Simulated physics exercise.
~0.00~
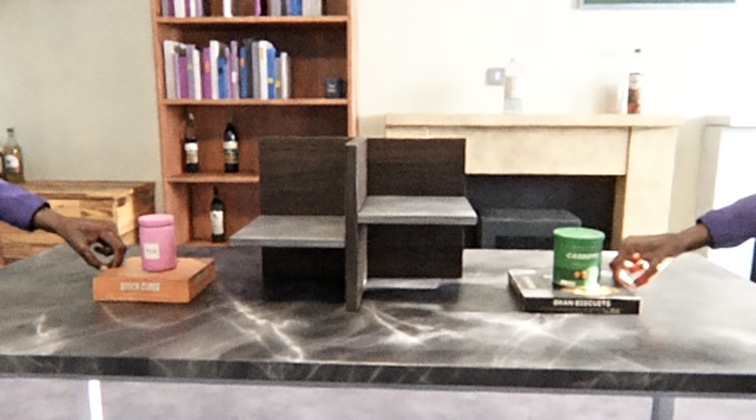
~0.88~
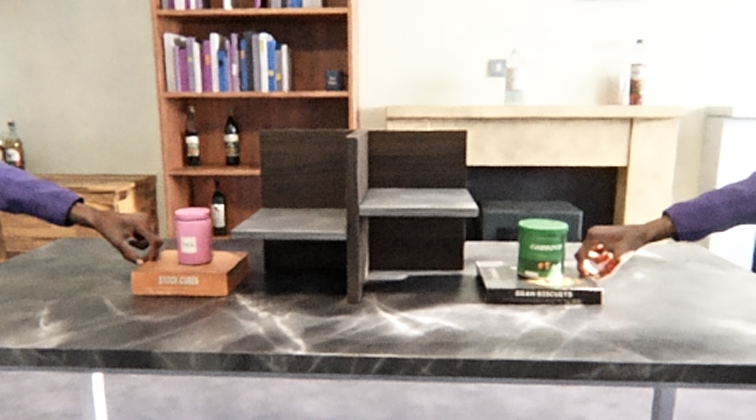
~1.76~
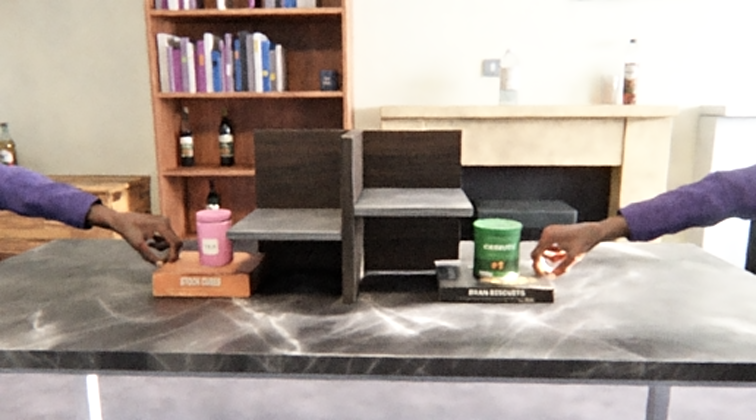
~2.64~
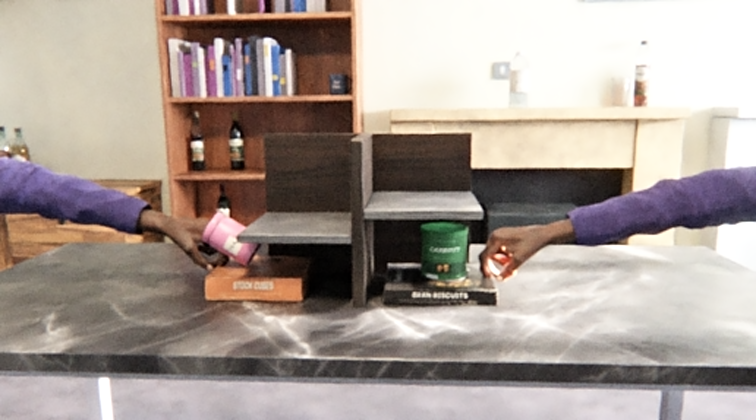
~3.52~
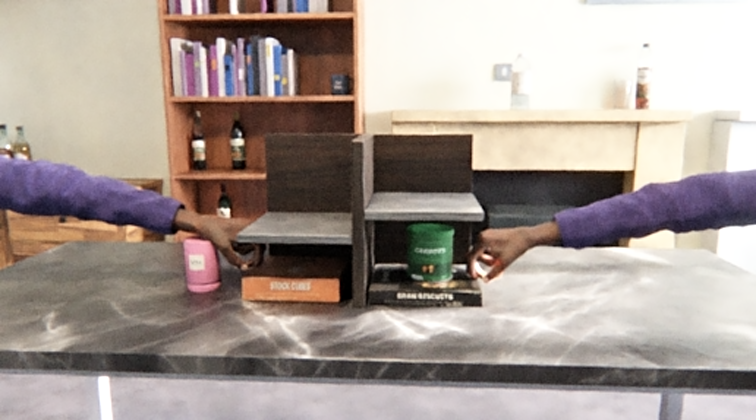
The video shows two hands pushing an orange packet carrying a pink jar and a black packet carrying a green pot inward beneath low shelves. The pink jar strikes the left shelf, tips and ends upside down on the table, while the green pot slides under untouched.
